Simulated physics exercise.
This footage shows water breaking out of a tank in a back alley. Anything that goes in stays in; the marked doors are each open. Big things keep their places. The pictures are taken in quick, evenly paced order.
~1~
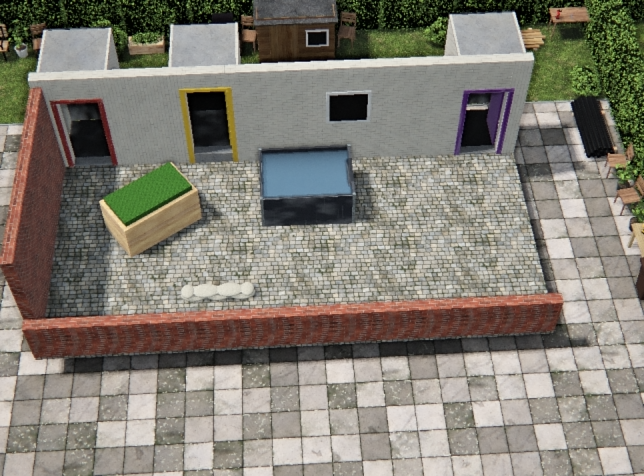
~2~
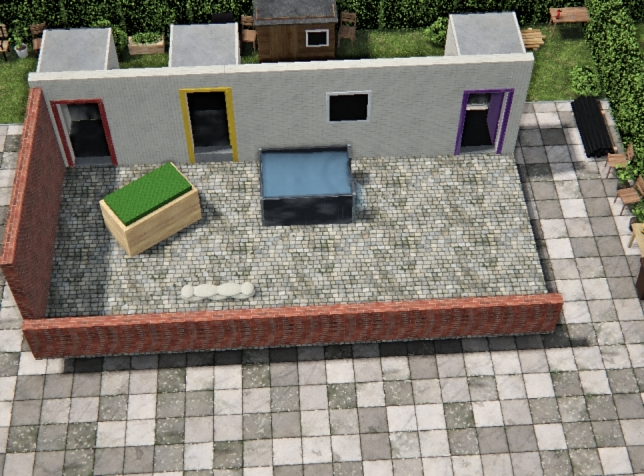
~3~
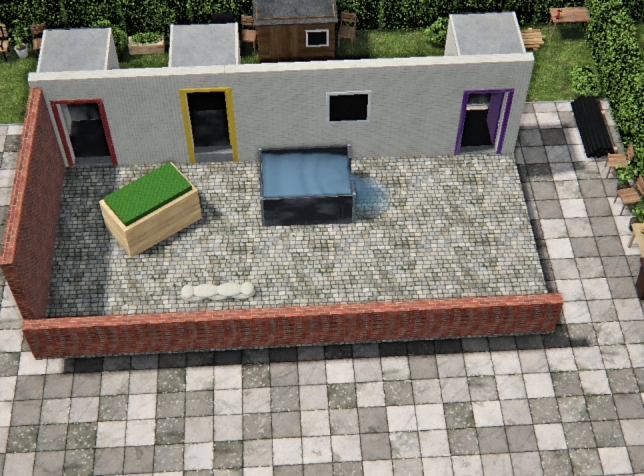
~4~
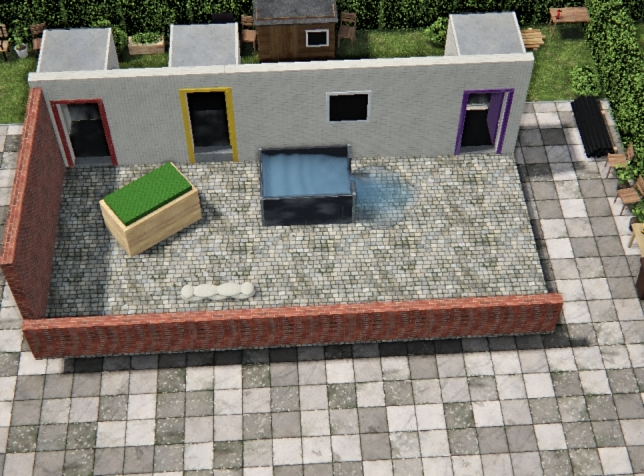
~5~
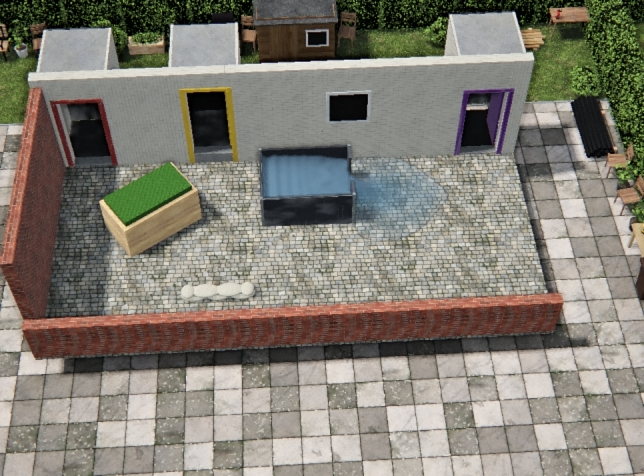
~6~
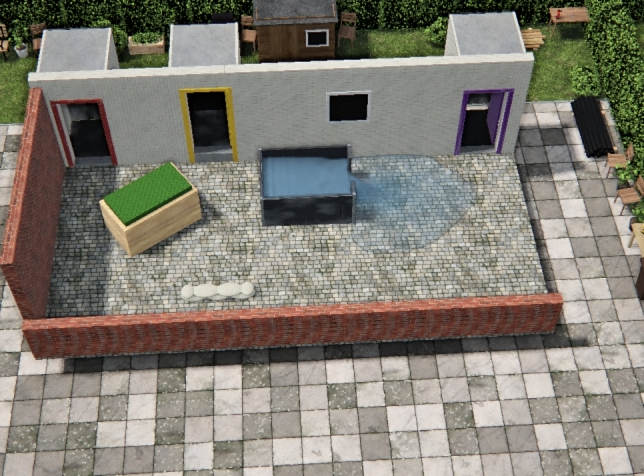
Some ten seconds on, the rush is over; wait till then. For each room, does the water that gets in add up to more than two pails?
One by one: The purple door receives more than two buckets; the red door receives no more than two buckets; the yellow door receives no more than two buckets.
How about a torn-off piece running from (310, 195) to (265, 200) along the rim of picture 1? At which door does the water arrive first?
My pick is the red one.
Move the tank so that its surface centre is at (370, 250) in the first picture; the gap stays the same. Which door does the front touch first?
The door you want is the one in purple.
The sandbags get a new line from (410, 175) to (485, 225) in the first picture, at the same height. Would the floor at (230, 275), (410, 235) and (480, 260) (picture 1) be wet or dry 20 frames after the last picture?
Taking the three spots in order: Untouched, swamped, swamped.
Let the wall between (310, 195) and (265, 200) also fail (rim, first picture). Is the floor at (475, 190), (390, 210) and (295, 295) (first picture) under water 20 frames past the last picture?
Point by point: Unwetted; unwetted; soaked.
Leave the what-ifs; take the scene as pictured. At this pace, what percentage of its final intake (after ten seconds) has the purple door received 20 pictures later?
My estimate: Close to 70 per cent.
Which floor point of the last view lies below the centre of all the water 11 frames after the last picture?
I'd say around (359, 201).
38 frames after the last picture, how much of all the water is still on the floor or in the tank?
38 per cent.
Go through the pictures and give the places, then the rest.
In the first frame, still water in the tank at (306, 174).
In the second frame, water pours out at (350, 187) and has run to (357, 184).
In the third frame, water pours out at (350, 188) and has run to (386, 191).
In the fourth frame, water pours out at (350, 189) and has run to (415, 192).
In the fifth frame, water pours out at (350, 189) and has run to (443, 191).
In the sixth frame, the front is at (471, 190), out from the gap at (350, 189).
A moment on, water covers 30 % of the floor; the purple door under two buckets in, the red door not reached, the yellow door not reached.
Next, water covers 35 % of the floor; the purple door over two buckets in, the red door not reached, the yellow door not reached.
Then, water covers 35 % of the floor; the purple door over two buckets in, the red door not reached, the yellow door not reached.
Later, water covers 30 % of the floor; the purple door over two buckets in, the red door not reached, the yellow door not reached.
In the end, water covers 25 % of the floor; the purple door over two buckets in, the red door not reached, the yellow door not reached.
